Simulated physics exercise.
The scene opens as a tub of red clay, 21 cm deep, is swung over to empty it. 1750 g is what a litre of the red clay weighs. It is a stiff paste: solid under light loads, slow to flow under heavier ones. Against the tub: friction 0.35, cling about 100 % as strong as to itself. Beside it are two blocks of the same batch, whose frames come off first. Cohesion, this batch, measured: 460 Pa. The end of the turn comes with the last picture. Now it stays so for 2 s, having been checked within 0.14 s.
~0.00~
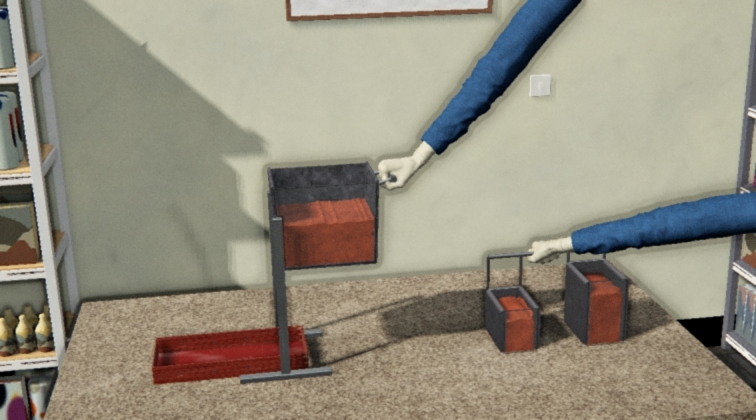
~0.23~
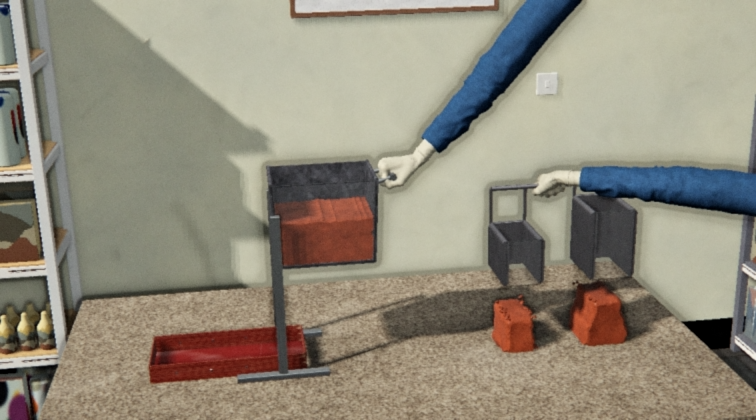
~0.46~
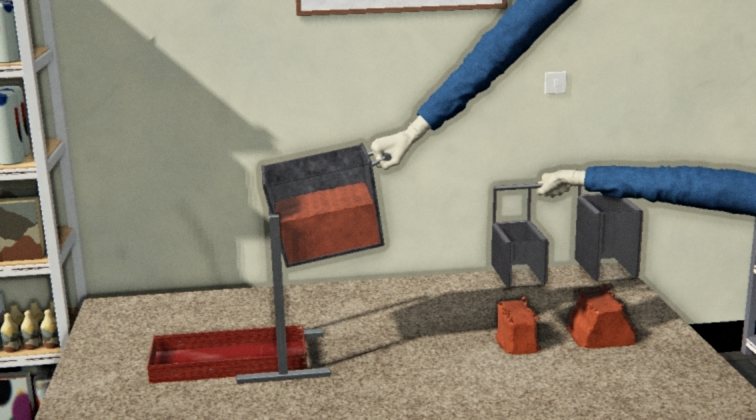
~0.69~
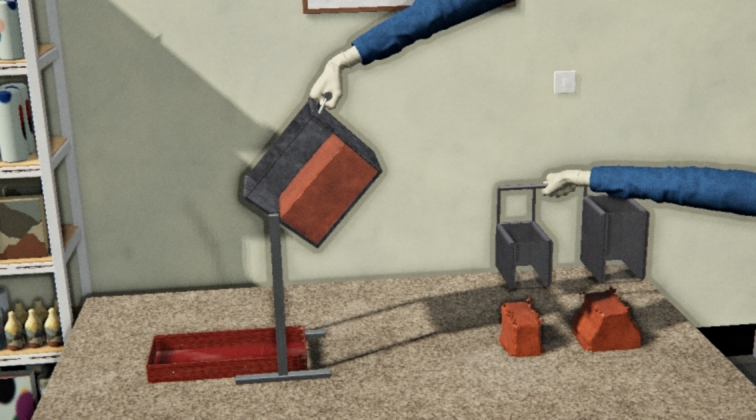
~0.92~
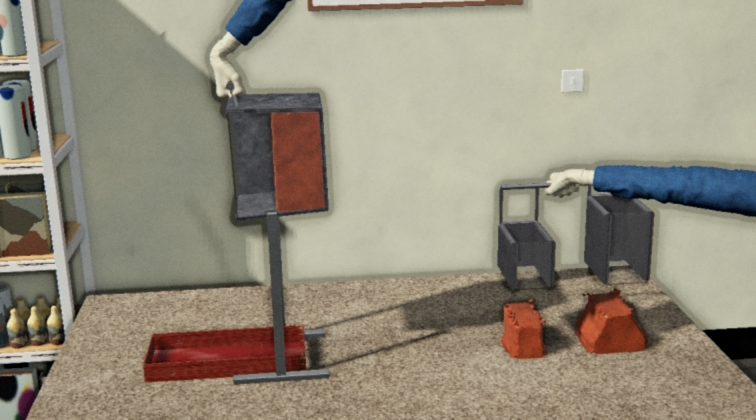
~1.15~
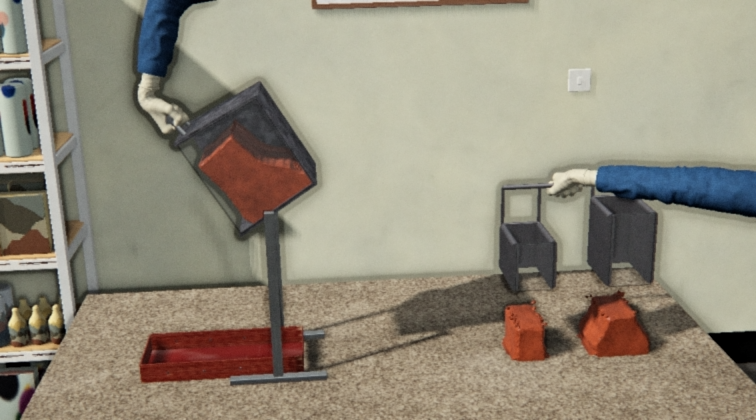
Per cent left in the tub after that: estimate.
Roughly 9 percent.
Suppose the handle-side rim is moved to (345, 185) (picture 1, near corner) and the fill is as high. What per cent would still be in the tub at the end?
In that case close to 10 %.
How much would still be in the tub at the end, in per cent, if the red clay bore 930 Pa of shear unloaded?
It would come to about 16 %.
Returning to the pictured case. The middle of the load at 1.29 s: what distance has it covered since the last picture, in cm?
Something like 15 cm, I'd say.
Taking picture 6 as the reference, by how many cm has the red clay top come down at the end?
About 9 cm.
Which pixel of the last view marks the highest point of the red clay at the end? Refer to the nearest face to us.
Peak location: Approx. (303, 175).
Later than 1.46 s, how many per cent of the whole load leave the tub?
I reckon it's around 3 in a hundred.
By 1.29 s, the tub is at 121 degrees and holds 36 %.
By 1.46 s, the tub is at 121 degrees and holds 12 %.
By 1.63 s, the tub is at 121 degrees and holds 9 %.
By 1.80 s, the tub is at 121 degrees and holds 9 %.
By 3.15 s, at the end, the tub is at 121 degrees and holds 9 %.
